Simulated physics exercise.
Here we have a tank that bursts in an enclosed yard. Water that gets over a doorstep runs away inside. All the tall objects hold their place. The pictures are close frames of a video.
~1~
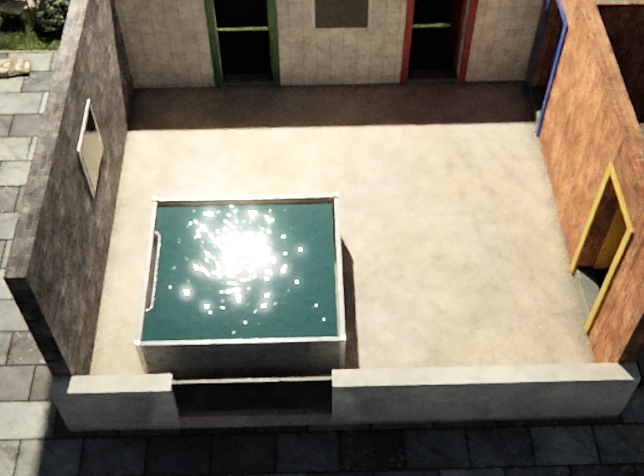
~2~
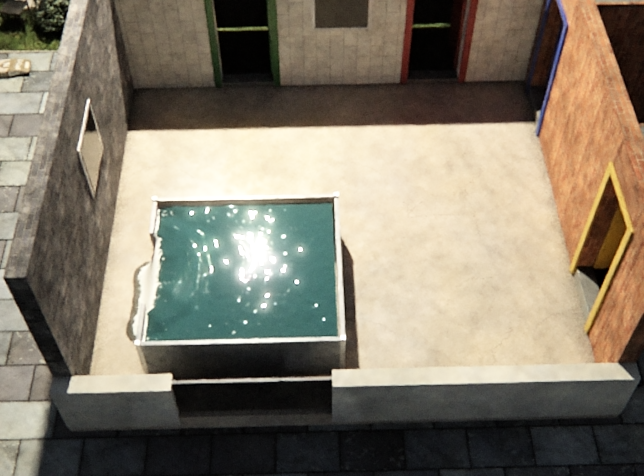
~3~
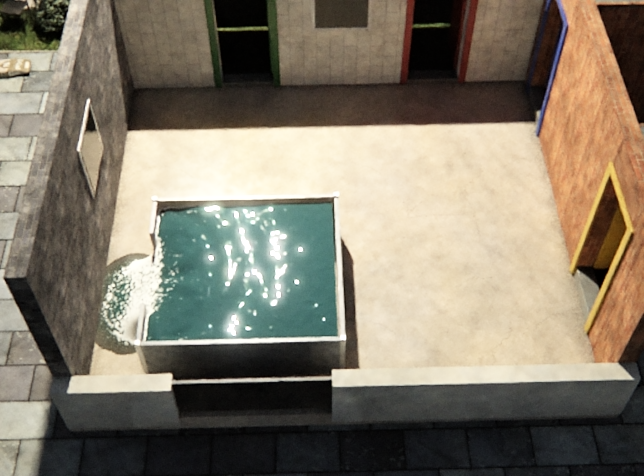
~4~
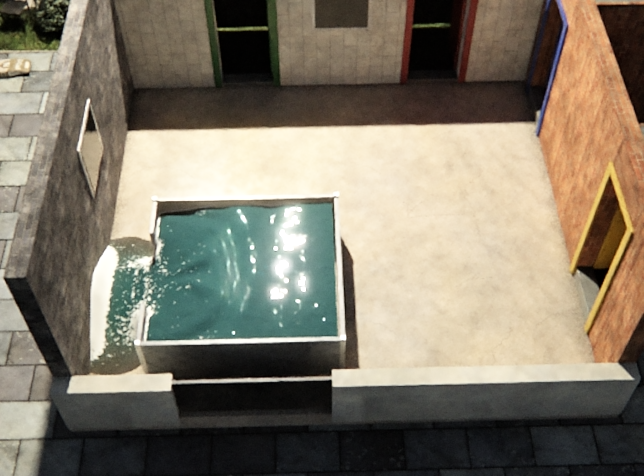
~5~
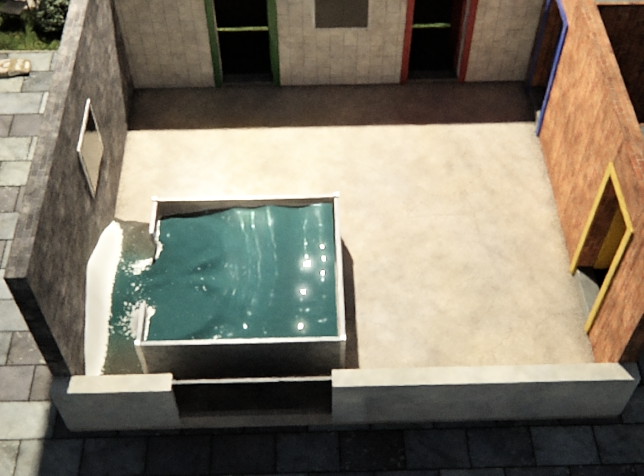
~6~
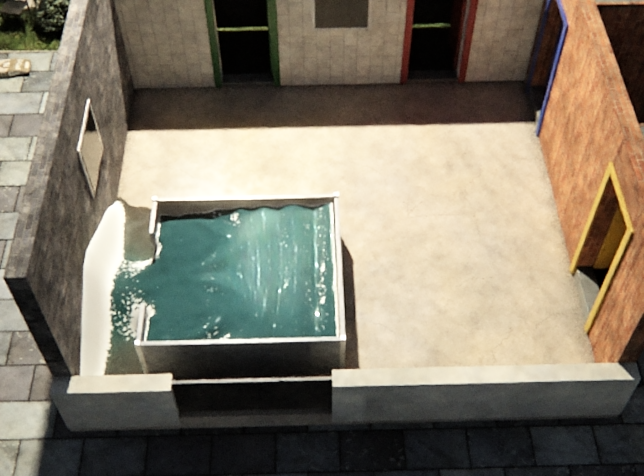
In a walled yard with a pale floor, a square tank of green water glitters in the sunlight. Water bursts from its left side and splashes onto the floor, then reaches the dark left wall and spreads along it, while ripples cross the tank and its water level drops slightly.
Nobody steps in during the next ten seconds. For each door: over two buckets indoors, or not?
In the end: The yellow door holds within the limit; the green door floods; the red door floods; the blue door holds within the limit.
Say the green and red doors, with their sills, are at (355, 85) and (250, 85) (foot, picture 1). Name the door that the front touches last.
Last comes the blue one.
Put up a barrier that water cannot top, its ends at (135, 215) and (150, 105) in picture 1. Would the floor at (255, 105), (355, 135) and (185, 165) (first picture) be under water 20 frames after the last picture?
In that order: Wet, under water, under water.
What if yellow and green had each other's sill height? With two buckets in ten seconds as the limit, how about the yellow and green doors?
My reading: The yellow door floods, the green door stays under.
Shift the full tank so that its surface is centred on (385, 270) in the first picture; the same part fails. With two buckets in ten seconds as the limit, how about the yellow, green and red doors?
Then: Yellow keeps below it; green floods; red lets less in.
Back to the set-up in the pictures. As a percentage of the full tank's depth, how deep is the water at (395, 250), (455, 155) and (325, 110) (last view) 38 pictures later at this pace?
In turn 0, 12 and 12 in a hundred.
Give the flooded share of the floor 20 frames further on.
About 55 per cent.
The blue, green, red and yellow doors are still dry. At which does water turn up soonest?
It is the green door.
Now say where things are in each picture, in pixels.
The first frame shows still water in the water tank at (244, 268).
In the second frame, the front is at a hidden place, out from the gap at (156, 292).
In the third frame, water pours out at (156, 293) and has run to (120, 263).
In the fourth frame, water pours out at (156, 293) and has run to (111, 244).
In the fifth frame, the front is at (114, 223), out from the gap at (156, 292).
In the sixth frame, water pours out at (156, 292) and has run to (118, 202).
A moment on, water covers 20 % of the floor; the yellow door not reached, the green door not reached, the red door not reached, the blue door not reached.
Next, water covers 35 % of the floor; the yellow door not reached, the green door under two buckets in, the red door not reached, the blue door not reached.
Then, water covers 55 % of the floor; the yellow door wet at the sill, nothing in, the green door over two buckets in, the red door wet at the sill, nothing in, the blue door not reached.
Later, water covers 85 % of the floor; the yellow door wet at the sill, nothing in, the green door far over two buckets in, the red door wet at the sill, nothing in, the blue door wet at the sill, nothing in.
In the end, water covers 95 % of the floor; the yellow door wet at the sill, nothing in, the green door far over two buckets in, the red door over two buckets in, the blue door wet at the sill, nothing in.
